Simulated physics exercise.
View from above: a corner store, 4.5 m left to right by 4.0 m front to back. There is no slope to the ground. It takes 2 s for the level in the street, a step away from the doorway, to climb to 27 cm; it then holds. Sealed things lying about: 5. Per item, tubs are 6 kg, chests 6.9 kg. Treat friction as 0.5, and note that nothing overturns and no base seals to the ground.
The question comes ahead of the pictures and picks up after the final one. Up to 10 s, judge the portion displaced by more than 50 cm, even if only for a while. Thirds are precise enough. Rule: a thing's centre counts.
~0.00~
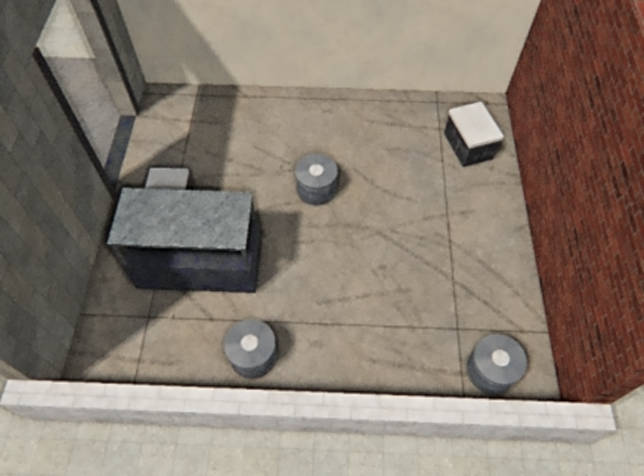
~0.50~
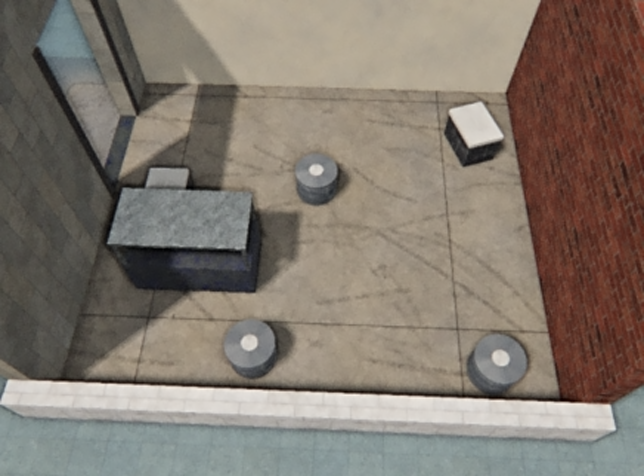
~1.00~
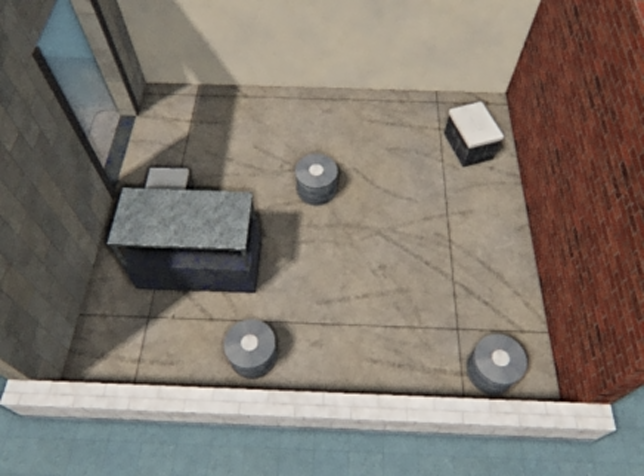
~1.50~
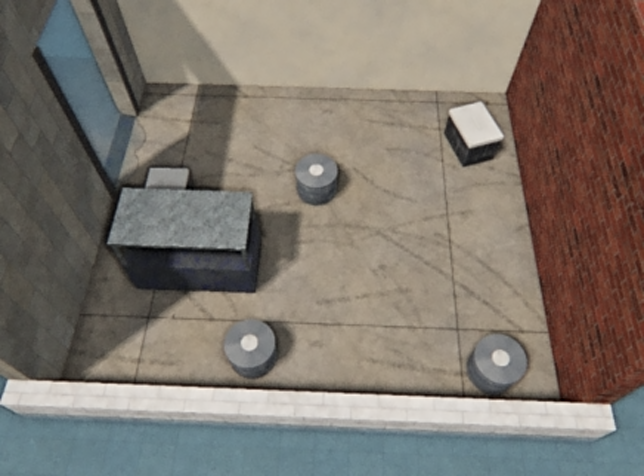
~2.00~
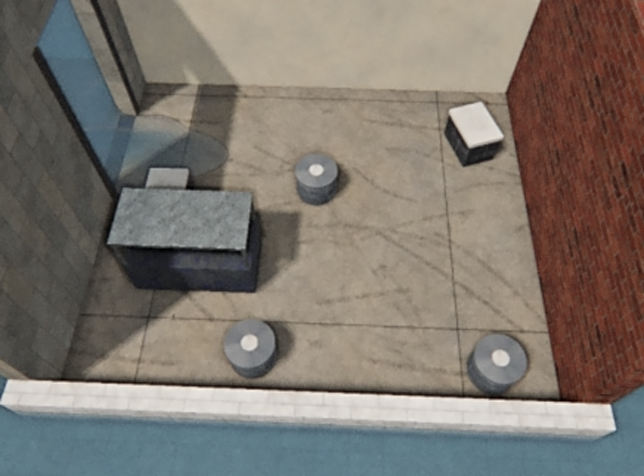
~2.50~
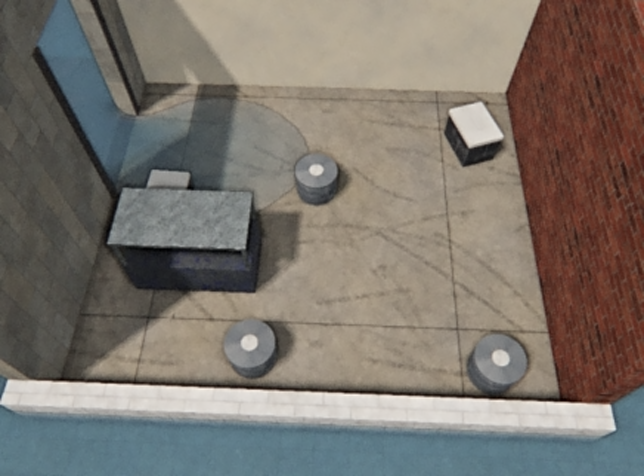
It's going to be two in three or more, I reckon.
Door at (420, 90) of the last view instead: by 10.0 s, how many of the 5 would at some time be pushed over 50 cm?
That gives 5 of them.
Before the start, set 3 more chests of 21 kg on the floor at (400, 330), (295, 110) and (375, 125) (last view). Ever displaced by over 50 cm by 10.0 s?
First one crosses the line, second one crosses the line, third one crosses the line.
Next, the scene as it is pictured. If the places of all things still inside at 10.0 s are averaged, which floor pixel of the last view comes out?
(243, 334).
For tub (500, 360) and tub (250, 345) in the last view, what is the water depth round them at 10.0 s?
About 8 and 11 cm.
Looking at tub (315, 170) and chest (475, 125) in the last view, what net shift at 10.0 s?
The first is 250 cm from its start, the second 250 cm.
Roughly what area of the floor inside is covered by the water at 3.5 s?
Wet: Near 9.0 m2.
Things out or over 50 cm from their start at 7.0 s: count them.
Result: 4.
After 3.5 s 1 of 5 are over 50 cm from their spots; 0 afloat.
After 4.5 s 1 of 5 are over 50 cm from their spots; 2 afloat.
After 7.0 s 4 of 5 are over 50 cm from their spots; 4 afloat.
After 10.0 s 5 of 5 are over 50 cm from their spots, and 5 have been at some point; 5 afloat.
